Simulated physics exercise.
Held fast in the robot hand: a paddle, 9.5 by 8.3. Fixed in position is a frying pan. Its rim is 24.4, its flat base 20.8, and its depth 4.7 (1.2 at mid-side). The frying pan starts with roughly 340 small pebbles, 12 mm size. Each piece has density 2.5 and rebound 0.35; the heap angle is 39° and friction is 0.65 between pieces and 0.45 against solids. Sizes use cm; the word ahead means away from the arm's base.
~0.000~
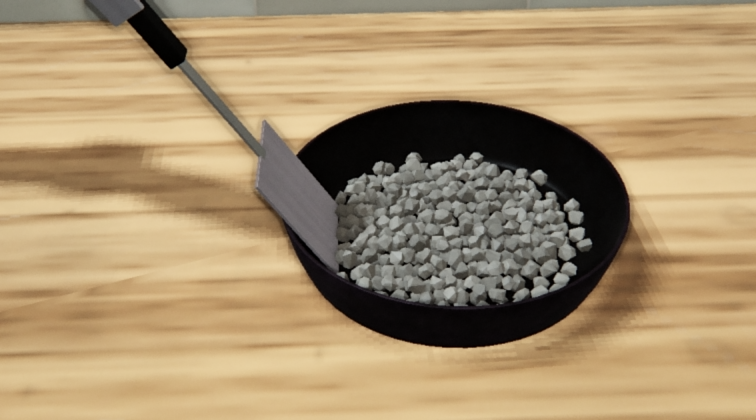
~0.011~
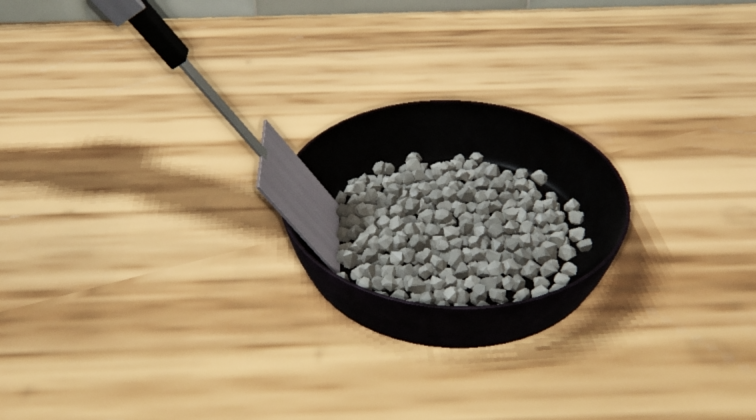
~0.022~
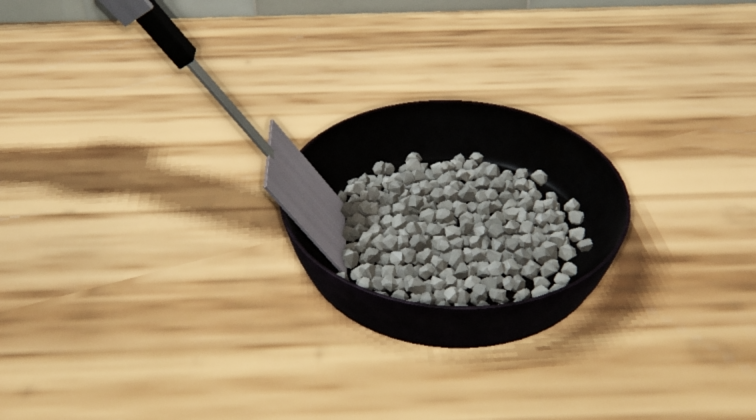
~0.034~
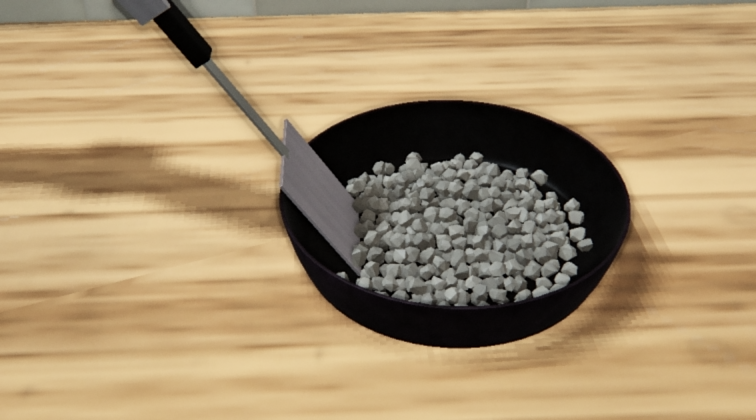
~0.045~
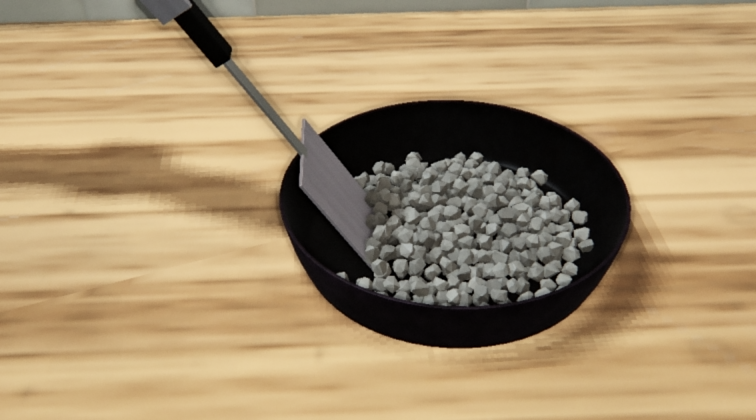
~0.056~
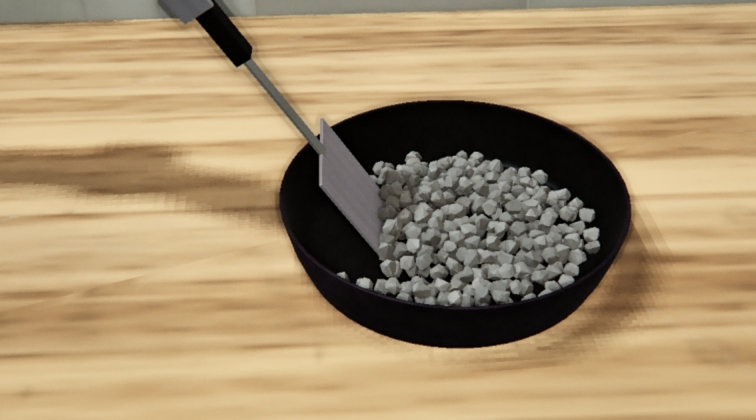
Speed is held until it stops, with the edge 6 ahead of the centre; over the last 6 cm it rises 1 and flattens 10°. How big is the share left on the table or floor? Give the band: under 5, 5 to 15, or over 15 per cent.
5 to 15 per cent.
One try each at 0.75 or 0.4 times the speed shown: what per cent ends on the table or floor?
0 and 0 %.
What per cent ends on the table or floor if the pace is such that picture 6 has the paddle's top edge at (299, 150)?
I'd say around 0 per cent.
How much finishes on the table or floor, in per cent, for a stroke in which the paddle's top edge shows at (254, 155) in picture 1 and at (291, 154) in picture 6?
It works out to about 0 %, more or less.
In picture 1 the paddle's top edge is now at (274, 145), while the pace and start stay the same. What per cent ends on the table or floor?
About 5%.
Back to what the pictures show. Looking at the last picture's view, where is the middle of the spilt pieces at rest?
Pixel estimate: About (713, 226).
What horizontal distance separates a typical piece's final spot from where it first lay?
Roughly 4 centimetres.
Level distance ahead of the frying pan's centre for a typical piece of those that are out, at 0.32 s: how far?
Roughly 16 centimetres ahead.
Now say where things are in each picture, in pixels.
The first frame shows paddle top edge at (260, 152), sloping 58°; upper third of the load around (443, 219), from x 340 to 585, top at y 160; 338 in the frying pan.
The second frame shows paddle top edge at (261, 152), sloping 58°; upper third of the load around (444, 220), from x 340 to 585, top at y 160.
The third frame shows paddle top edge at (268, 151), sloping 58°; upper third of the load around (444, 219), from x 340 to 585, top at y 160.
The fourth frame shows paddle top edge at (283, 151), sloping 58°; upper third of the load around (444, 216), from x 340 to 585, top at y 160.
The fifth frame shows paddle top edge at (302, 150), sloping 58°; upper third of the load around (444, 214), from x 340 to 585, top at y 160.
The sixth frame shows paddle top edge at (321, 150), sloping 58°; upper third of the load around (449, 211), from x 340 to 595, top at y 155; 338 in the frying pan.
After 0.08 s, sloping 58°, highest piece 6 above the table; 338 in the frying pan.
After 0.11 s, sloping 55°, highest piece 6 above the table; 338 in the frying pan.
After 0.32 s, sloping 48°, highest piece 7 above the table; 312 in the frying pan, 20 on the table or floor, 6 on the blade or in flight.
After 1.37 s, sloping 48°, highest piece 5 above the table; 312 in the frying pan, 26 on the table or floor.
At rest, 312 in the frying pan, 26 on the table or floor. That is 8 % on the table or floor.
